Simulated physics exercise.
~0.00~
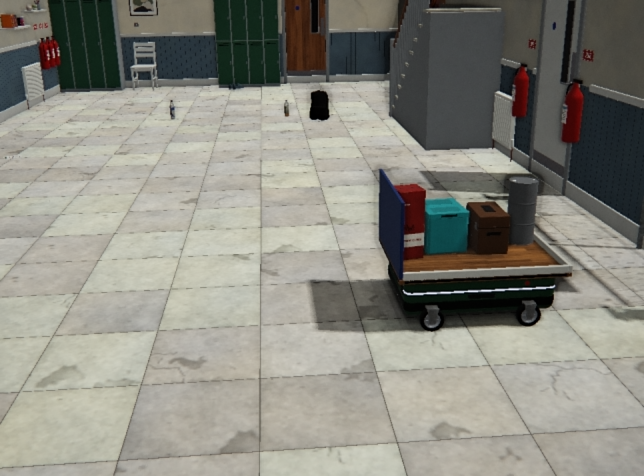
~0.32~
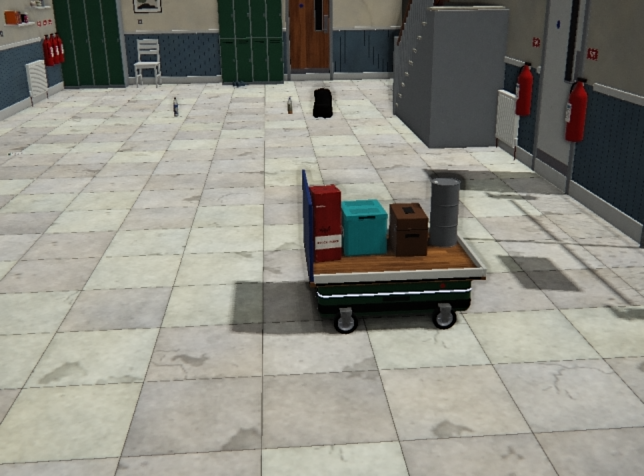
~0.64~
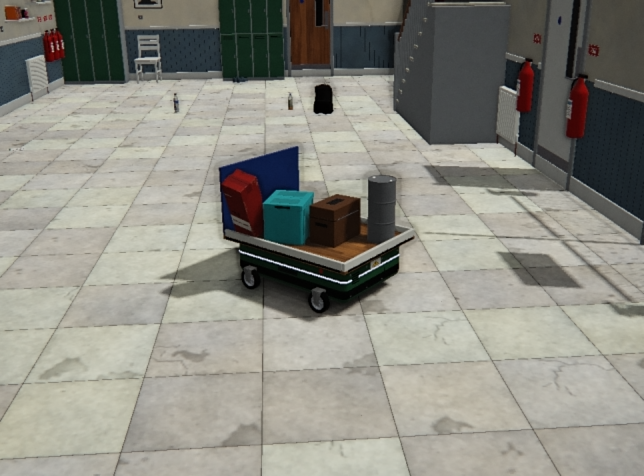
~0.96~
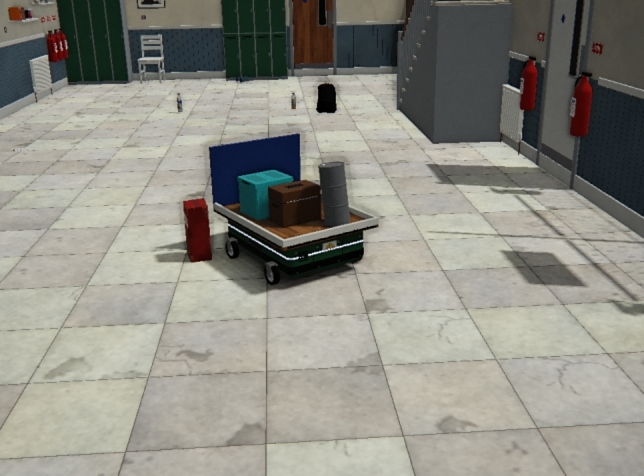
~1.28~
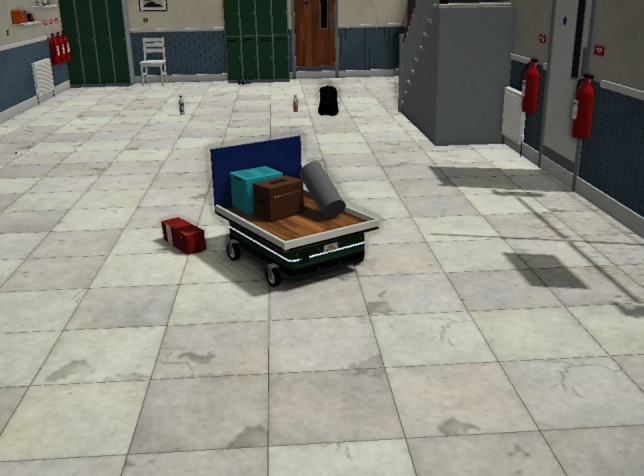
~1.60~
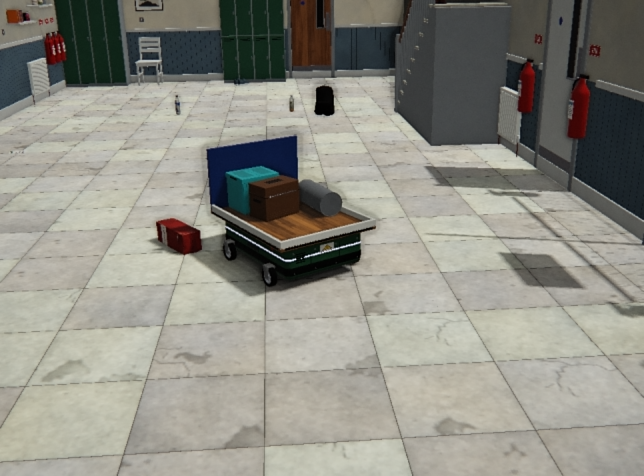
In a hallway, a turning cart drops its red box, and its grey canister topples aboard.
